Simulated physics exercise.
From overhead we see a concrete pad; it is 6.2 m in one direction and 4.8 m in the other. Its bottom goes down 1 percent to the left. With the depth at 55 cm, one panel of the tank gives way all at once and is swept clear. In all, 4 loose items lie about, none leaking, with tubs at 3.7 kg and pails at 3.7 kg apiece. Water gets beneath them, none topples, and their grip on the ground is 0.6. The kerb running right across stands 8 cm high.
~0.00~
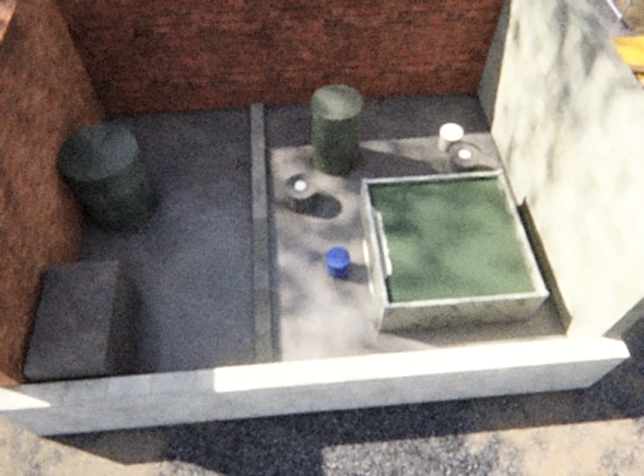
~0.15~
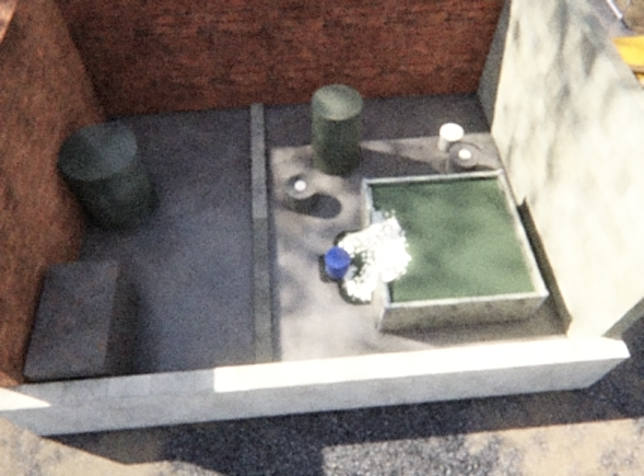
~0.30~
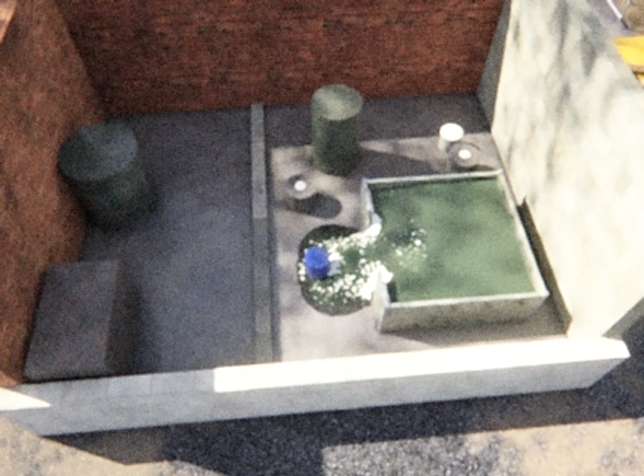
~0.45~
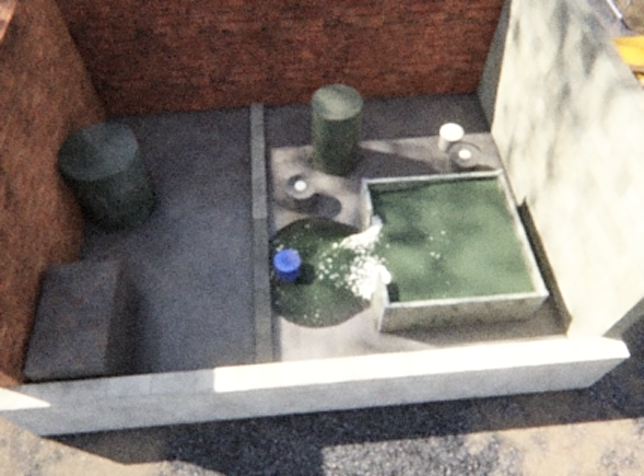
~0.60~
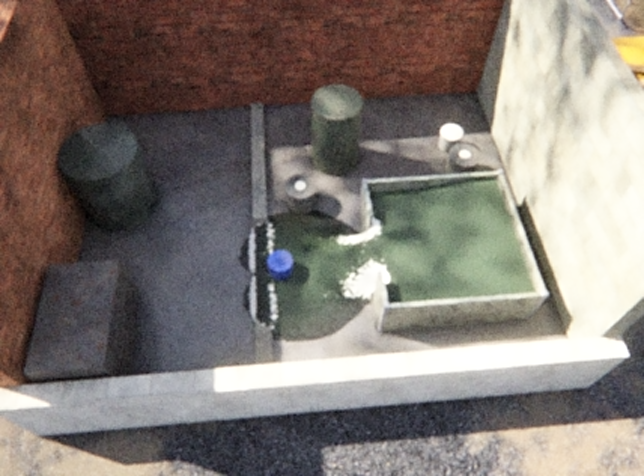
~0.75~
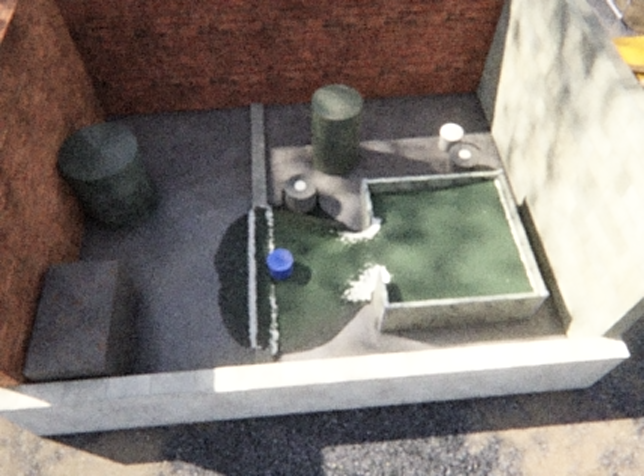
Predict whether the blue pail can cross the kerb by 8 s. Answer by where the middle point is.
It surmounts the kerb.
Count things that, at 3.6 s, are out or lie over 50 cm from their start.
2 in all.
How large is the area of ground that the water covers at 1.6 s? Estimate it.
Wet: Near 14 m2.
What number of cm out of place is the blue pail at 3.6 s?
Roughly 350 centimetres by that point.
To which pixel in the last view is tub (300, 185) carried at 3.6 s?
Look about (297, 145).
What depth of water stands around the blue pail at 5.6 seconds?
I'd say around 10 cm.
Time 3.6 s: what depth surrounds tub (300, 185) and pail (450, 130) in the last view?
I'd put it at 3 cm and 0 cm respectively.
After 1.6 s the blue pail is near (231, 269), 1.4 m from its start, afloat; 1 of 4 are over the mark; 1 afloat.
After 3.6 s the blue pail is near (84, 244), 3.3 m from its start, afloat; 1 of 4 are over the mark; 1 afloat.
After 5.6 s the blue pail is near (111, 225), 3.1 m from its start, afloat; 1 of 4 are over the mark; 2 afloat.
After 8.0 s the blue pail is near (186, 183), 2.4 m from its start, afloat; 1 of 4 are over the mark; 2 afloat.
